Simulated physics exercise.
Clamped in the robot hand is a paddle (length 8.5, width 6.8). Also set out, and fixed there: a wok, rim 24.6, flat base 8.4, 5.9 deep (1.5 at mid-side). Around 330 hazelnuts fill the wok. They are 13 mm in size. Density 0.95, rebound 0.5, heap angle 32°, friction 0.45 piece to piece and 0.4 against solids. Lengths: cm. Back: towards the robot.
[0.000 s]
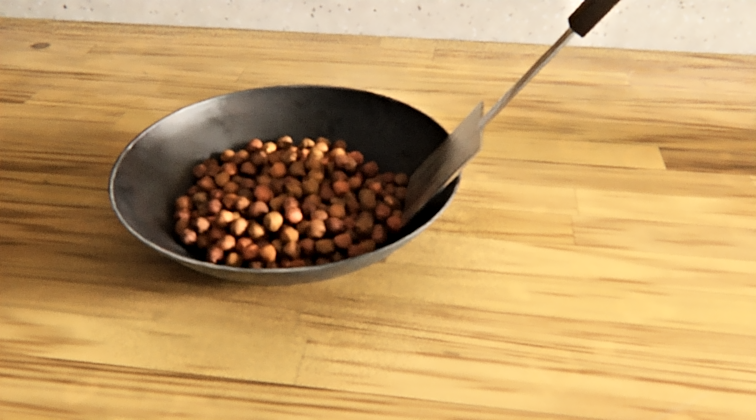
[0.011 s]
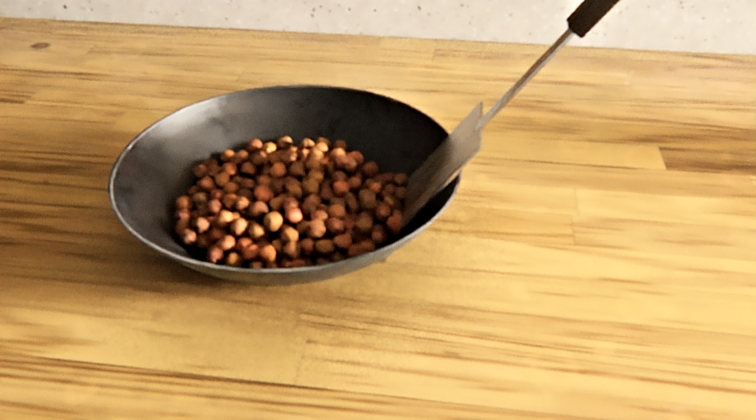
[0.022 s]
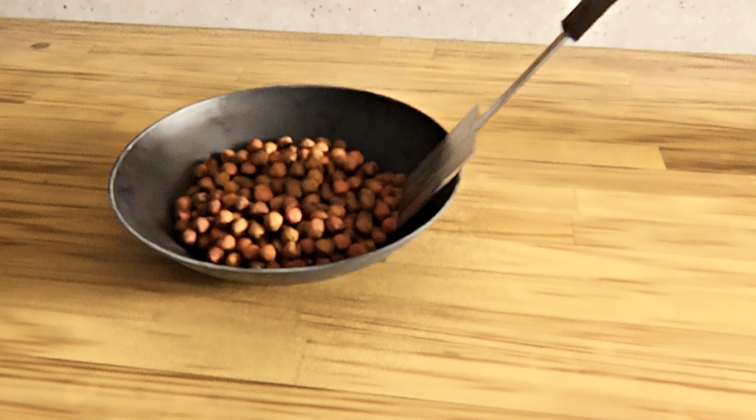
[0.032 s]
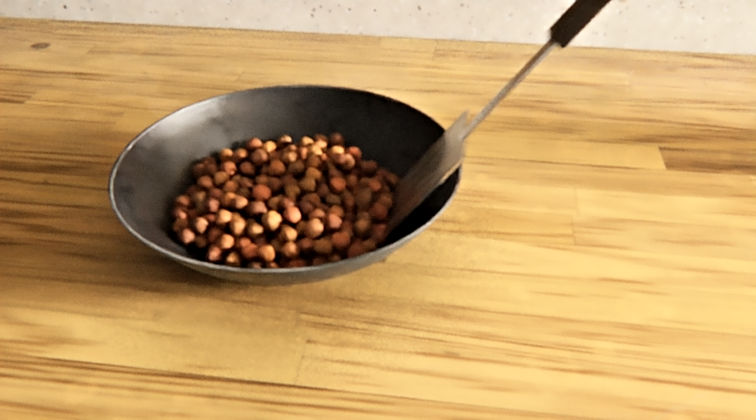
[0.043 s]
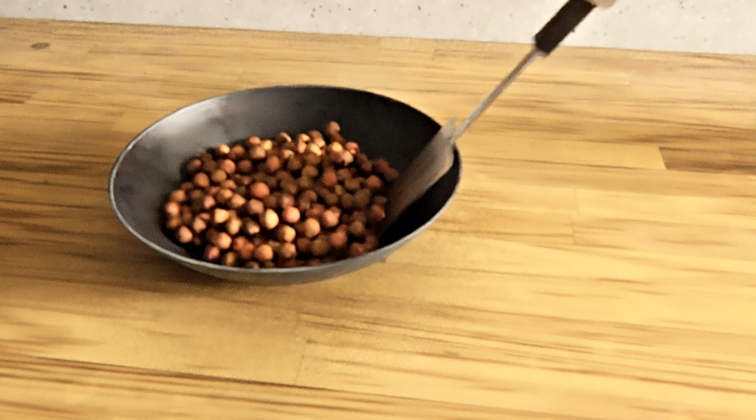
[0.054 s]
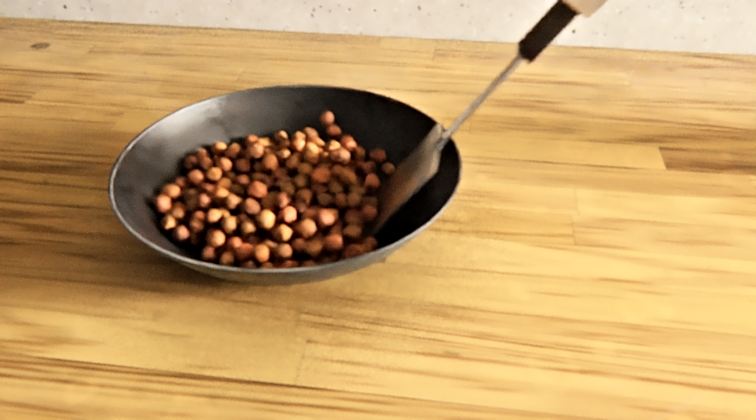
A dark metal wok holding a heap of reddish-brown hazelnuts sits left of centre on a light wooden tabletop, seen from slightly above with a pale speckled wall behind. A metal paddle with a dark handle slants in from the upper right, its blade inside the wok's right side. After barely moving at first, the paddle slides left and pushes the nuts leftward, bunching them higher, while the camera stays still.
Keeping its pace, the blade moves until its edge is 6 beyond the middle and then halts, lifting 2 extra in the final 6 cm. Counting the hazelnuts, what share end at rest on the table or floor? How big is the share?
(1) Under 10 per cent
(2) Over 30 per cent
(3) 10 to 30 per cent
10 to 30 per cent.
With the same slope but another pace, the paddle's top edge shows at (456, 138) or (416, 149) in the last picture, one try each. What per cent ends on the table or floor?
Near 5 per cent in the first try and near 35 per cent in the second.
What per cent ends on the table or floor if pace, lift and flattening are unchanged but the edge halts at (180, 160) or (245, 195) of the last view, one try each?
Try 1: Approx. 40 %; try 2: Approx. 5 %.
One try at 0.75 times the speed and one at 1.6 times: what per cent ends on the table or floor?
The two tries give about 5 and 40 in a hundred.
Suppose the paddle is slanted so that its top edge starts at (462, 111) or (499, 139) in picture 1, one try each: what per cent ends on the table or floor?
First try roughly 20 percent, second try roughly 10 percent.
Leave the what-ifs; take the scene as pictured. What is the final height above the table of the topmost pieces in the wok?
Near 6.5 centimetres high.
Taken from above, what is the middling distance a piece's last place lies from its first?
It comes to some 5 cm.
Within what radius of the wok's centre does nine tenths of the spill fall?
That's near 30 cm.
After 0.10 s, sloping 54°, highest piece 6 above the table; 328 in the wok.
After 0.15 s, sloping 54°, highest piece 7 above the table; 328 in the wok.
After 0.37 s, sloping 54°, highest piece 13 above the table; 271 in the wok, 35 on the table or floor, 22 on the blade or in flight.
After 1.42 s, sloping 54°, highest piece 6 above the table; 271 in the wok, 57 on the table or floor.
In the end, 271 in the wok, 57 on the table or floor. That is 17 % on the table or floor.
